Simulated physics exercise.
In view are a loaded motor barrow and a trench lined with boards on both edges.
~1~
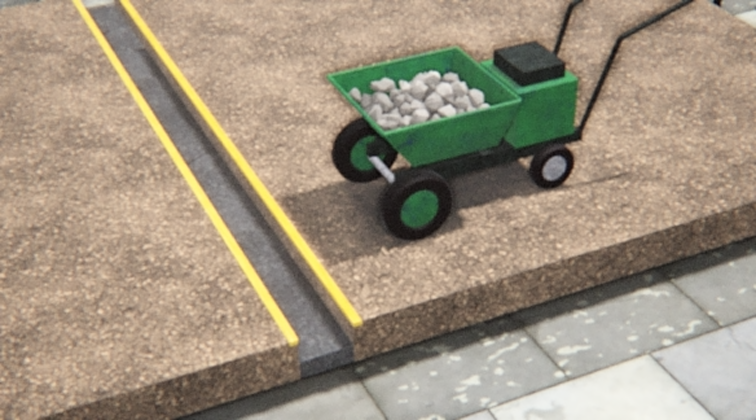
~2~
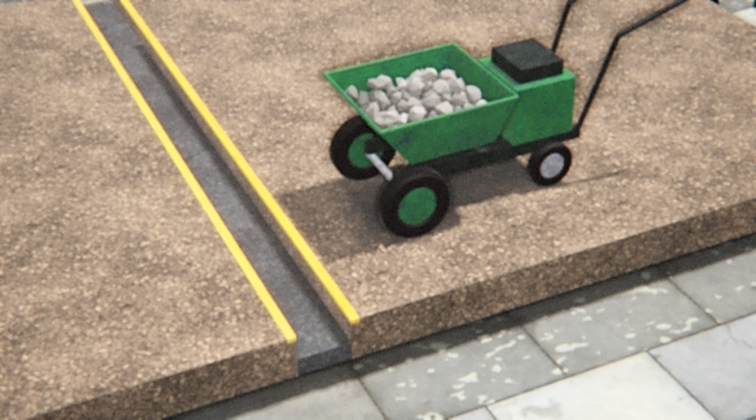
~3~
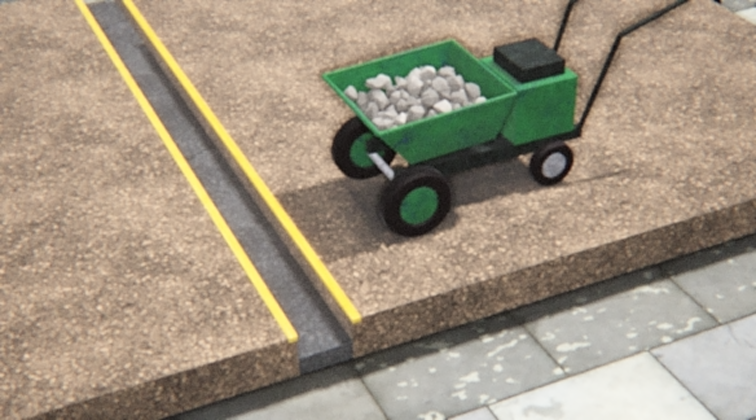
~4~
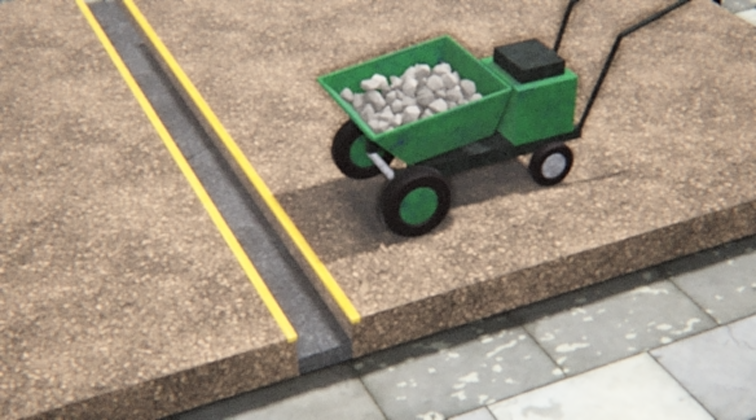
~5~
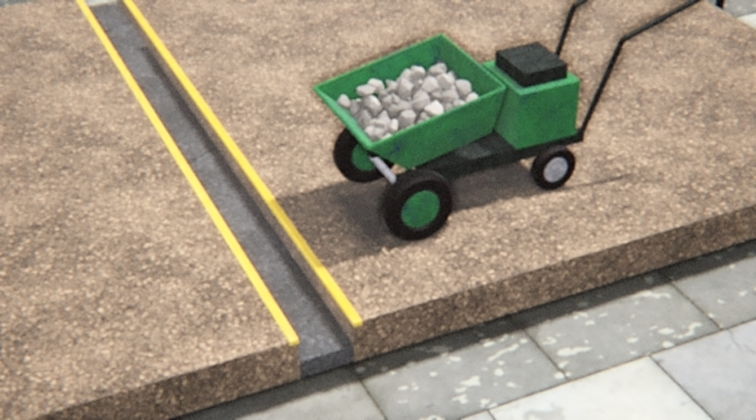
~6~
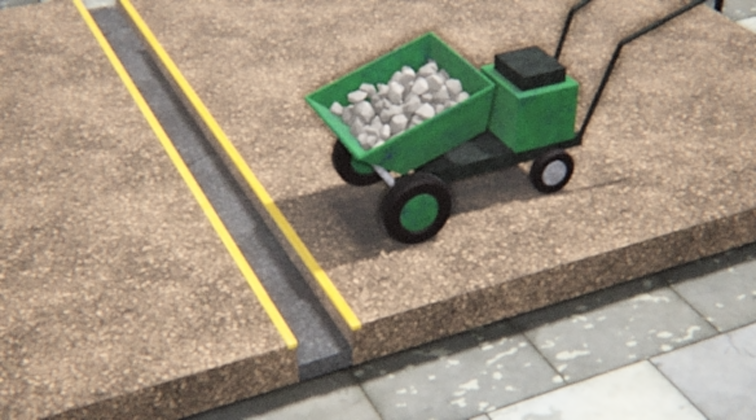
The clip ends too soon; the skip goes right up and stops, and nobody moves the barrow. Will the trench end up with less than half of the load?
No, it gets the bulk of it.
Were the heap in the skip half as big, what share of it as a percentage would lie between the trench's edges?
It lands at roughly 80 per cent.
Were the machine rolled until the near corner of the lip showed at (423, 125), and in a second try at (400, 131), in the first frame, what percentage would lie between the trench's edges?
Estimates: 30 %, 60 %.
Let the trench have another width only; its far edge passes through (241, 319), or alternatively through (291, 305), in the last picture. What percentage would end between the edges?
The share would be 80 % first and 60 % second.
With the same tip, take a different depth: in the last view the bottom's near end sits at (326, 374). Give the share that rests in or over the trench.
About 90 per cent.
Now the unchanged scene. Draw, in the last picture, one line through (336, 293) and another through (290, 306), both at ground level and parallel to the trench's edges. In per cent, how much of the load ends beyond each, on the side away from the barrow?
Estimate, first then second: 80 %, 20 %.
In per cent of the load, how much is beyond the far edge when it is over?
Roughly 0 percent of the pieces, I think.
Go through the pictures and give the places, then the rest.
The first picture shows lip of the skip near (384, 135), level; top of the load near (418, 92), broken stones; first edge of the trench near (334, 290); far edge near (273, 308), the trench under half as wide as the skip, and about half as deep as wide.
The second picture shows lip of the skip near (380, 133), level; top of the load near (415, 89).
The third picture shows lip of the skip near (378, 135), tipped barely; top of the load near (429, 96).
The fourth picture shows lip of the skip near (373, 139), tipped a little; top of the load near (434, 84).
The fifth picture shows lip of the skip near (368, 148), tipped a little; top of the load near (439, 92).
The sixth picture shows lip of the skip near (359, 158), tipped clearly; top of the load near (430, 92); first edge of the trench near (334, 293); far edge near (272, 310).
Shortly afterwards, skip tipped steeply; the whole lot in the skip.
Next, skip tipped right over; the bulk in the skip; only a few short of the trench; a little in or heaped over the trench; only a few falling.
Some moments later, skip tipped right over; near a quarter in the skip; a little short of the trench; the bulk in or heaped over the trench; only a few beyond it.
In the end, skip tipped right over; near a quarter in the skip; a little short of the trench; the bulk in or heaped over the trench; only a few beyond it.
